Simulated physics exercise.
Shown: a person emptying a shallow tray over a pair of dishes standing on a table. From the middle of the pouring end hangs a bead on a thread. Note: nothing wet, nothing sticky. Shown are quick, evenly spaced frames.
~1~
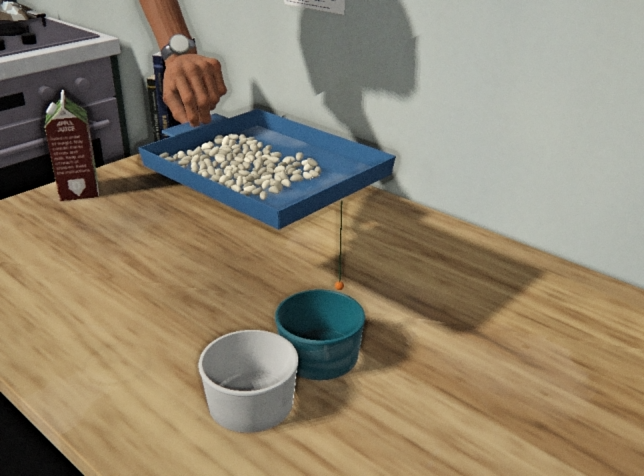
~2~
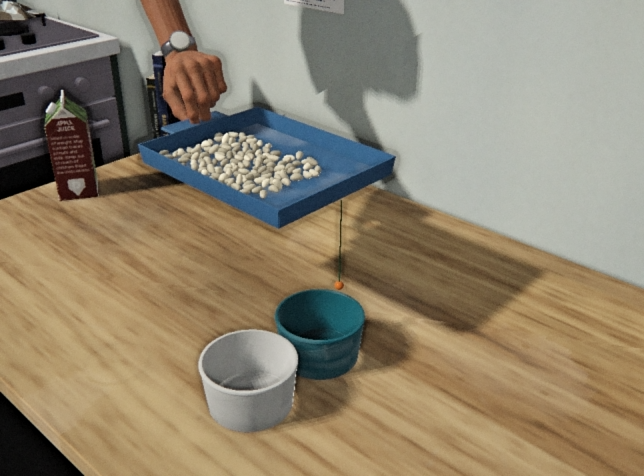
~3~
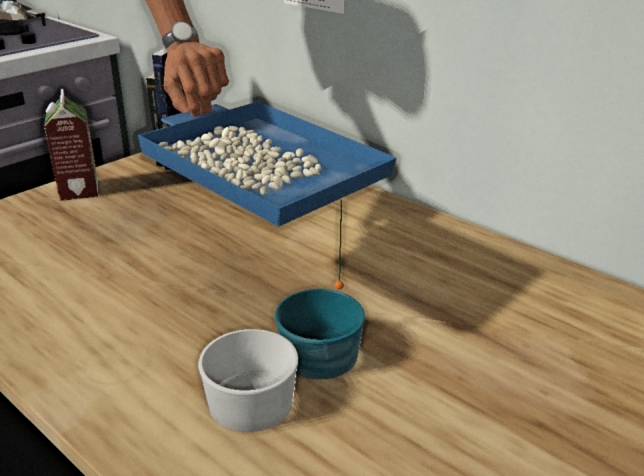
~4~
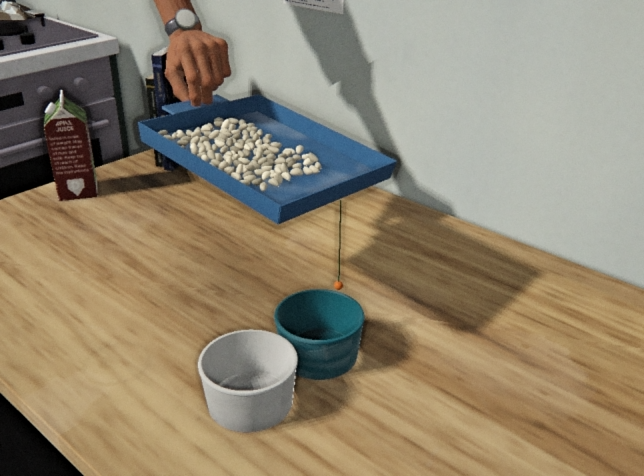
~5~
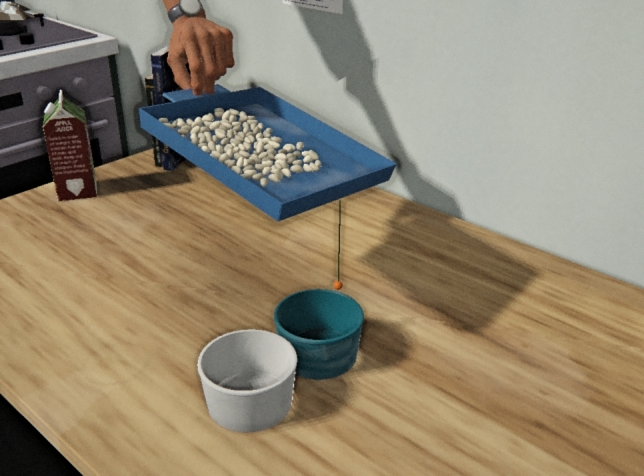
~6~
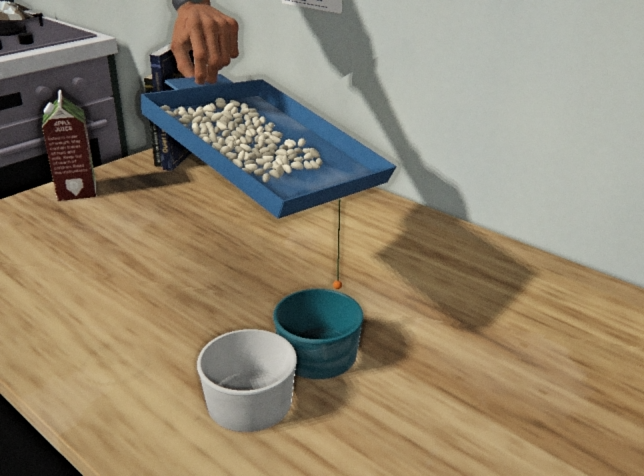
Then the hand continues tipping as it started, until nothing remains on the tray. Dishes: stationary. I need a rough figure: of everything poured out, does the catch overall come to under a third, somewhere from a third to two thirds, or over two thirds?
Between both dishes you'd find a little less than a third or even fewer.
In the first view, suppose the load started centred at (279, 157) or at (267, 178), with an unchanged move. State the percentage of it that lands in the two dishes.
Around 0 in a hundred the first time, around 0 in a hundred the second.
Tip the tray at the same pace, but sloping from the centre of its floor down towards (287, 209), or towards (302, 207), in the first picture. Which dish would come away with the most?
Order of results: The right-placed dish, followed by the right-placed dish.
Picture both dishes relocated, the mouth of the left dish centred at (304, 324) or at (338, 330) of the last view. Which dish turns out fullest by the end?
Position 1 - the dish to the right; position 2 - the dish to the right.
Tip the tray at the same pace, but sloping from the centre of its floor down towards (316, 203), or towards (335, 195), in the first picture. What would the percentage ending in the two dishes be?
In order, some 40 % and some 10 %.
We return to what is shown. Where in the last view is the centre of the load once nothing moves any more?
I'd mark it at roughly (402, 307).
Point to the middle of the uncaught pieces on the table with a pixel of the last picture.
The centre sits near (402, 307).
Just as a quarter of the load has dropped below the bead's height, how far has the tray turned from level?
I'd put it at about 100 degrees.
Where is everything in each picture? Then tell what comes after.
Corners of the pouring end at (278, 209) and (392, 156), level; middle of the load at (242, 168), white beans; left dish at (282, 399); right dish at (352, 349); bead on its thread at (340, 286), in the first frame.
Corners of the pouring end at (278, 208) and (392, 156), level; middle of the load at (242, 167), in the second frame.
Corners of the pouring end at (279, 206) and (393, 158), tipped barely, lowest at the right corner; middle of the load at (242, 162), in the third frame.
Corners of the pouring end at (280, 204) and (393, 161), tipped a little, lowest at the right corner; middle of the load at (242, 156), in the fourth frame.
Corners of the pouring end at (282, 202) and (393, 163), tipped a little, lowest at the right corner; middle of the load at (248, 147), in the fifth frame.
Corners of the pouring end at (284, 199) and (393, 166), tipped clearly, lowest at the right corner; middle of the load at (249, 140); left dish at (281, 399); right dish at (351, 348), in the sixth frame.
Soon after the last picture, tray tipped steeply; nearly all on the tray; a stray few outside both; a small part in the air.
A little later, tray tipped right over; about half on the tray; about a quarter outside both; about a quarter in the air.
Later still, tray tipped past a quarter turn; all outside both.
At rest, tray tipped past a quarter turn; none in the left dish; none in the right dish; all outside both.
